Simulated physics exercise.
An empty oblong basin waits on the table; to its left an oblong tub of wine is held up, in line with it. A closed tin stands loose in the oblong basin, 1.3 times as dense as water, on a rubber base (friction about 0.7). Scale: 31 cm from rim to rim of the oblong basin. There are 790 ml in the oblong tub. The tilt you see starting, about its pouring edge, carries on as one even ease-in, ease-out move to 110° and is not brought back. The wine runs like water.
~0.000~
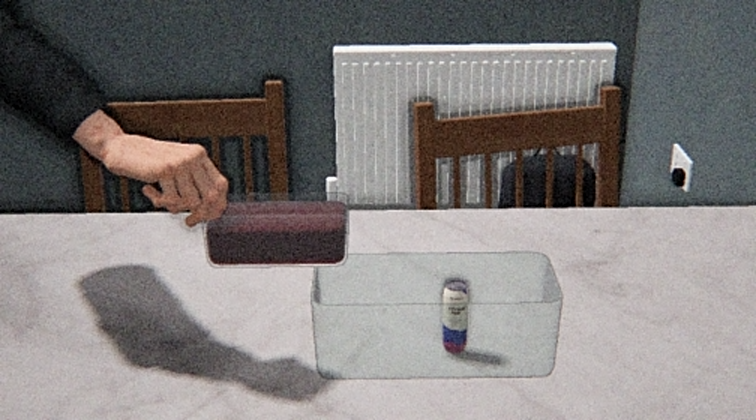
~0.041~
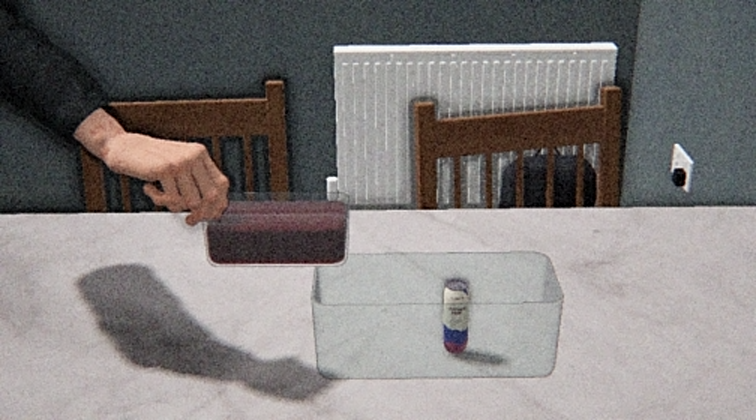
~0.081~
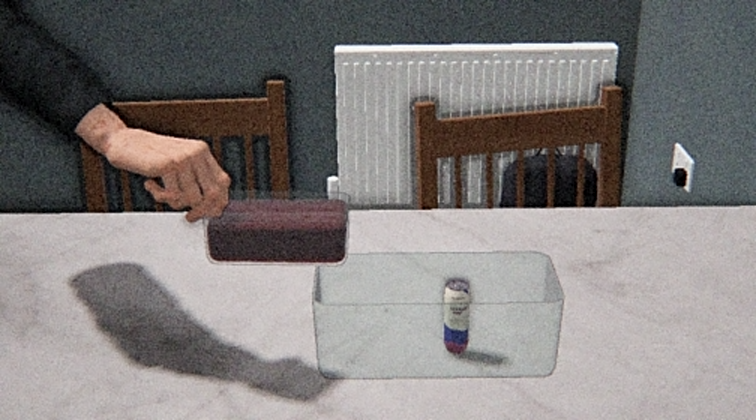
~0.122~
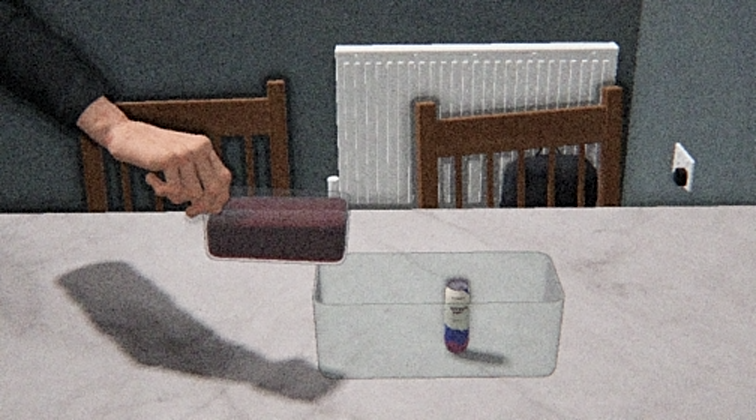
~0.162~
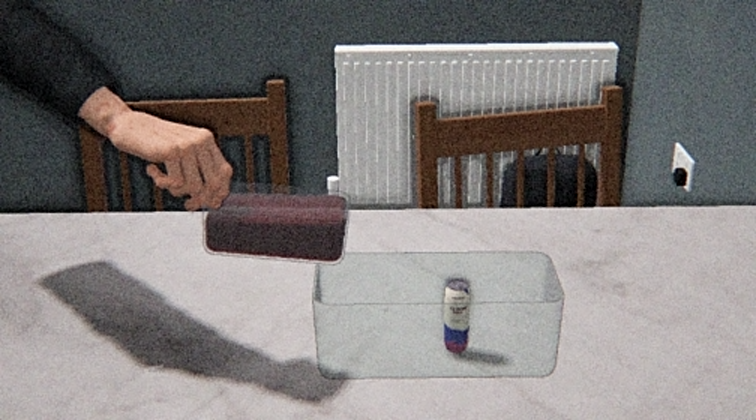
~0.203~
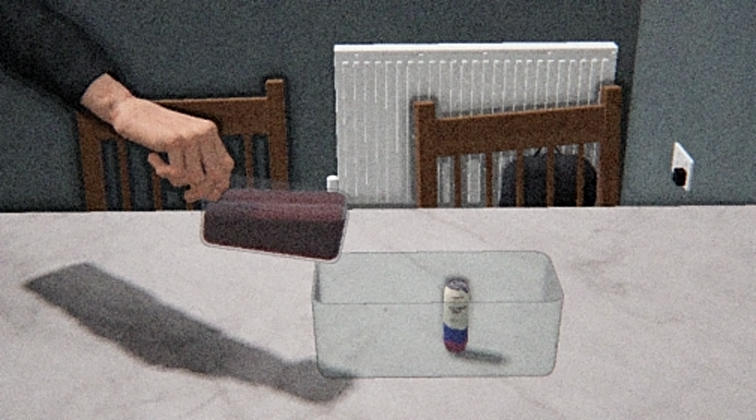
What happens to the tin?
The tin falls.
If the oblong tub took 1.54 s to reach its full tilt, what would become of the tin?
The tin keeps standing.
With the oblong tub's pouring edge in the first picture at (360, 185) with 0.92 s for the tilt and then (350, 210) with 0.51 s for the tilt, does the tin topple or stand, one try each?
First it keeps standing; then it falls.
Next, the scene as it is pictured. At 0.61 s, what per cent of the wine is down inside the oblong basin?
Some 16 per cent.
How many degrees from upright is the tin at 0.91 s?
It is at some 30°.
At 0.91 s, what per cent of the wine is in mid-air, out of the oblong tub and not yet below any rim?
Near 4 in a hundred.
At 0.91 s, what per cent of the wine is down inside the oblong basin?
Some 82 per cent.
After 0.61 s the tilt is 68° and 37 per cent is still to pour; the tin stands where it began.
After 0.91 s the tilt is 105° and 4 per cent is still to pour; the tin leans 28°.
After 1.22 s the tilt is 110° and 0 per cent is still to pour; the tin lies on its side.
After 1.56 s the tilt is 110° and 0 per cent is still to pour; the tin lies on its side.
In the end the tin lies on its side.
